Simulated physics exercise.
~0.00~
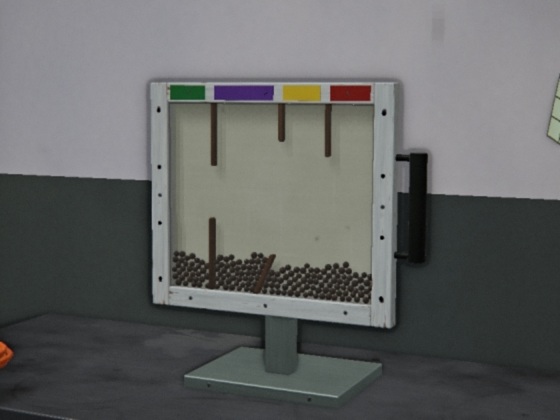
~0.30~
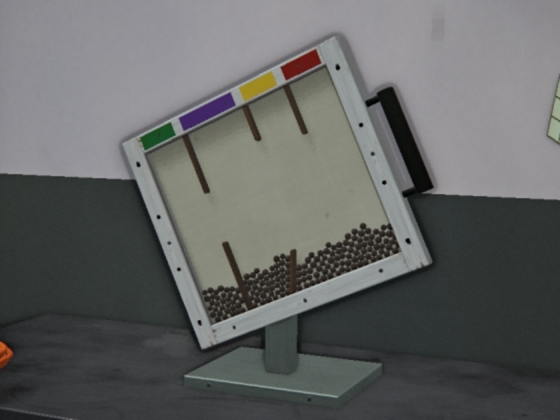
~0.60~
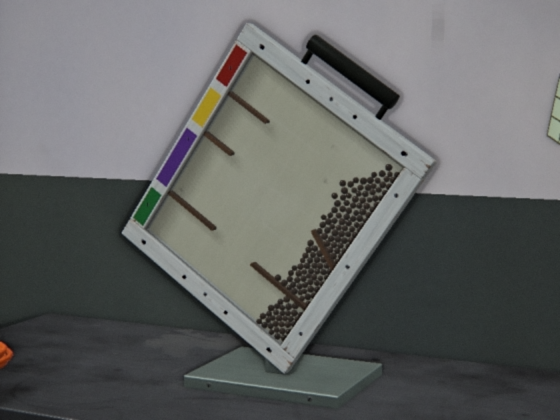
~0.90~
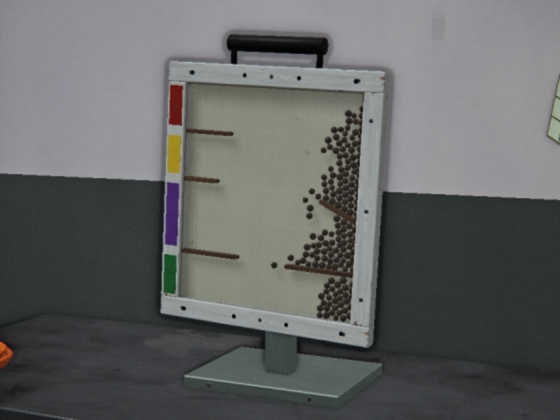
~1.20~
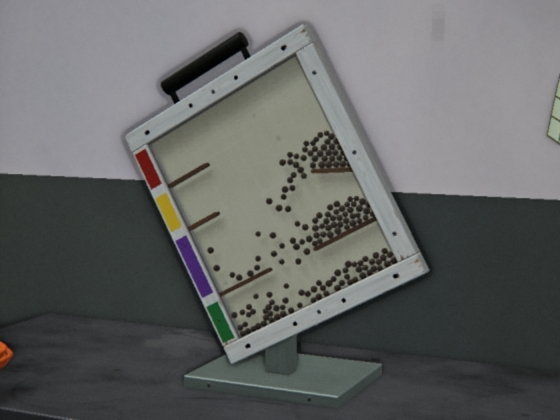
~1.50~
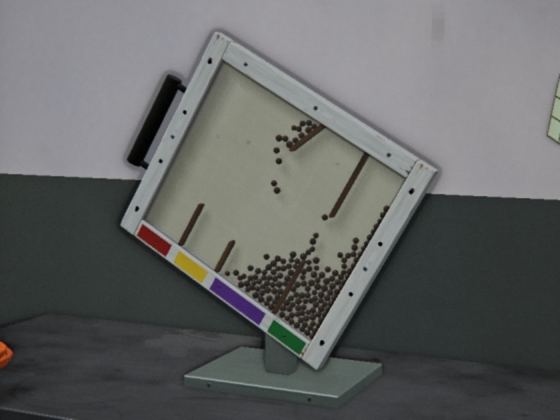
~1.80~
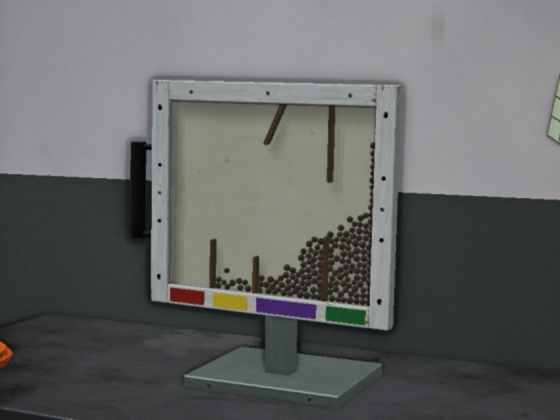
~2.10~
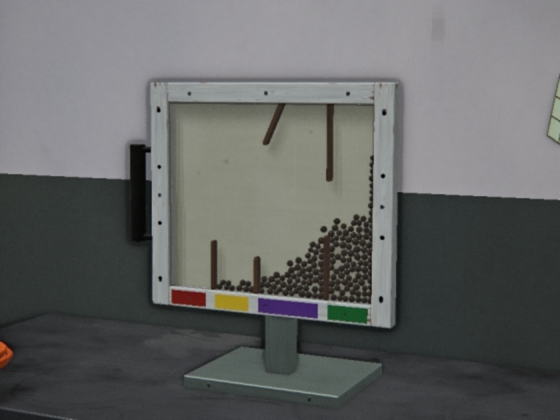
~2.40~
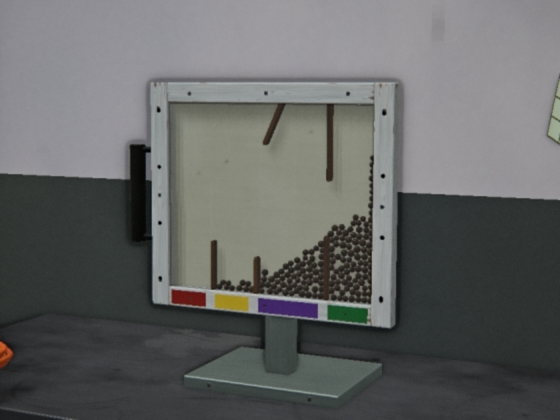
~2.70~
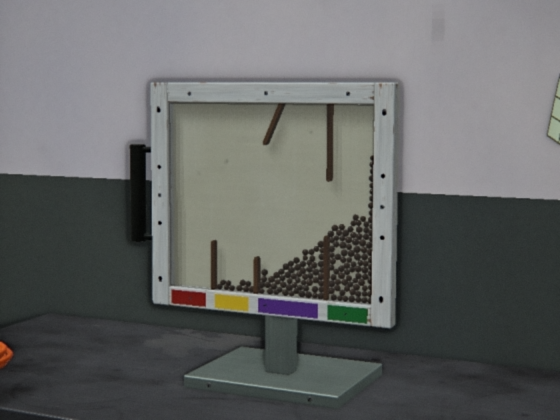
On a dark tabletop, a case turns upside down and brown beads heap toward green.
